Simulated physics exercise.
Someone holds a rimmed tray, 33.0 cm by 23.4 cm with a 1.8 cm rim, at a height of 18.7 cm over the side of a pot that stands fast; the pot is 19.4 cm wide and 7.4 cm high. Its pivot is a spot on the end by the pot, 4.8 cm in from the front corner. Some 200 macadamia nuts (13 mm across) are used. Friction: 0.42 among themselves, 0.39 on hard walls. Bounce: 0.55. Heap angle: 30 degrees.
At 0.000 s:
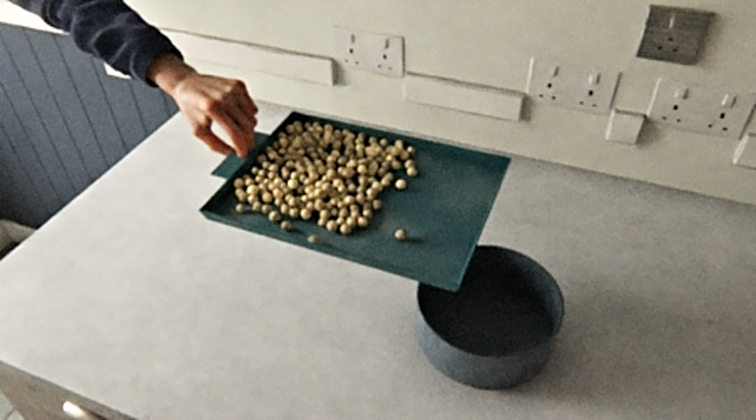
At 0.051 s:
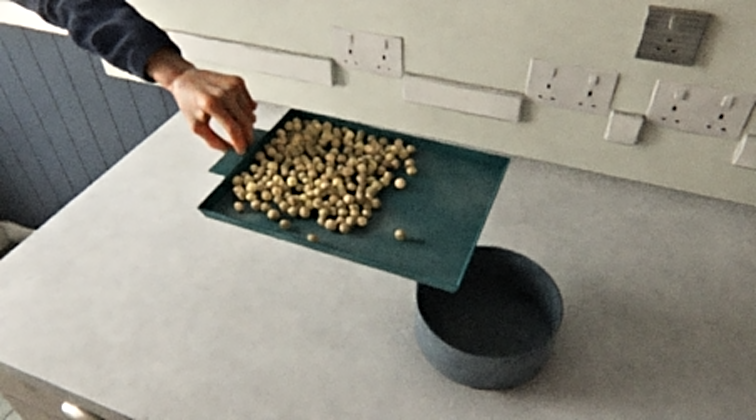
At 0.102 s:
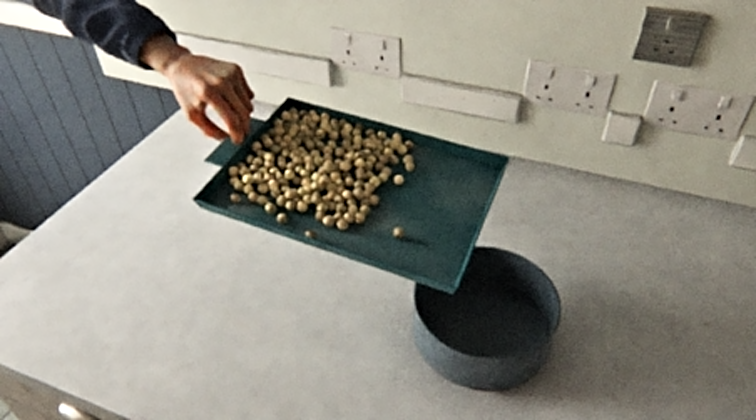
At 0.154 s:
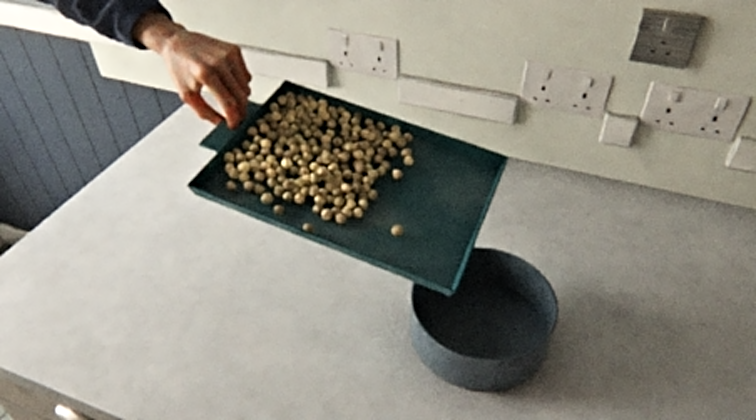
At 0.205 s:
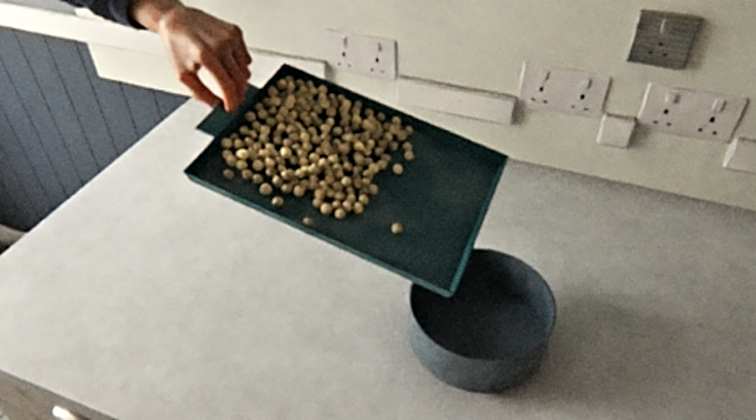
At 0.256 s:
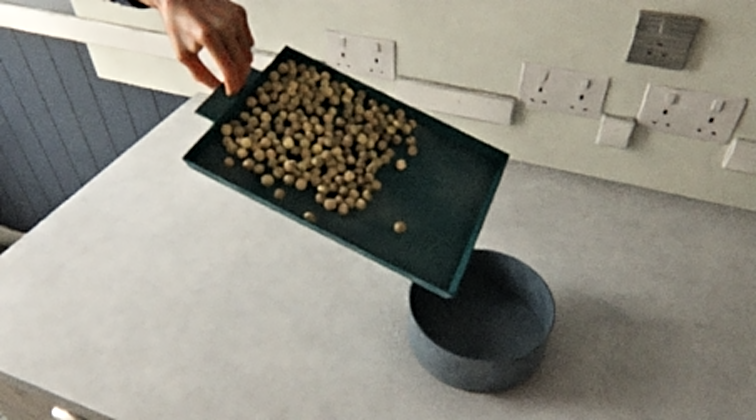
A dark green rimmed tray holding a cluster of round, pale tan nuts is held above a light grey countertop, seen from above at an angle. A hand in a dark sleeve is at its left end, a round blue-grey pot sits below its right end, and white sockets line the wall behind. The hand rises, steadily tilting the tray down toward the pot, while the nuts stay clustered.
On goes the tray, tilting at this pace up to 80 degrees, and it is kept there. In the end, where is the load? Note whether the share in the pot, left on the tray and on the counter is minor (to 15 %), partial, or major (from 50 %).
Noted: Pot partial; tray minor; counter major.
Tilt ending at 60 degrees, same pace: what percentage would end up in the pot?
15 per cent.
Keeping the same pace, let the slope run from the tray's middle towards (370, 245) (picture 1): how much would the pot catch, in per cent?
0 %.
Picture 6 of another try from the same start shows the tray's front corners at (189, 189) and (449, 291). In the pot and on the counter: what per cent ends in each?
Per cent by place - pot 5, counter 95.
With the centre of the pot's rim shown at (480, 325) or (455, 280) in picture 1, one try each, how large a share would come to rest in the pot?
I'd say some 55 per cent for the first and some 0 per cent for the second.
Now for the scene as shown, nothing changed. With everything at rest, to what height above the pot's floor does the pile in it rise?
My guess is around 1.5 centimetres.
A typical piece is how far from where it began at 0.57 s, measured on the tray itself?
Around 13 centimetres.
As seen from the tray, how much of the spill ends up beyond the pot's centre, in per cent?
Share: Around 90 %.
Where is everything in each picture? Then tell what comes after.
Tray tilt 0 degrees, front corners at (204, 209) and (456, 281); middle of the pieces at (322, 170); pot at (489, 296), in the first frame.
Tray tilt 1 degrees, front corners at (203, 206) and (456, 281); middle of the pieces at (321, 168), in the second frame.
Tray tilt 4 degrees, front corners at (198, 197) and (454, 283), lowest corner right front; middle of the pieces at (319, 161), in the third frame.
Tray tilt 9 degrees, front corners at (193, 184) and (452, 286), lowest corner right front; middle of the pieces at (316, 151), in the fourth frame.
Tray tilt 14 degrees, front corners at (190, 170) and (451, 288), lowest corner right front; middle of the pieces at (316, 140), in the fifth frame.
Tray tilt 19 degrees, front corners at (189, 157) and (452, 290), lowest corner right front; middle of the pieces at (318, 130); pot at (481, 300). Its pace works out near 95 degrees a second, in the sixth frame.
After 0.57 s, tilt 49 degrees; the tray holds 100 %, the pot 0 %.
Then, at 0.77 s, tilt 69 degrees; the tray holds 50 %, the pot 0 %.
After 1.10 s, tilt 80 degrees; the tray holds 10 %, the pot 15 %.
In the end, at 2.2 s, pot 25 %, tray 0 %, counter 75 %.
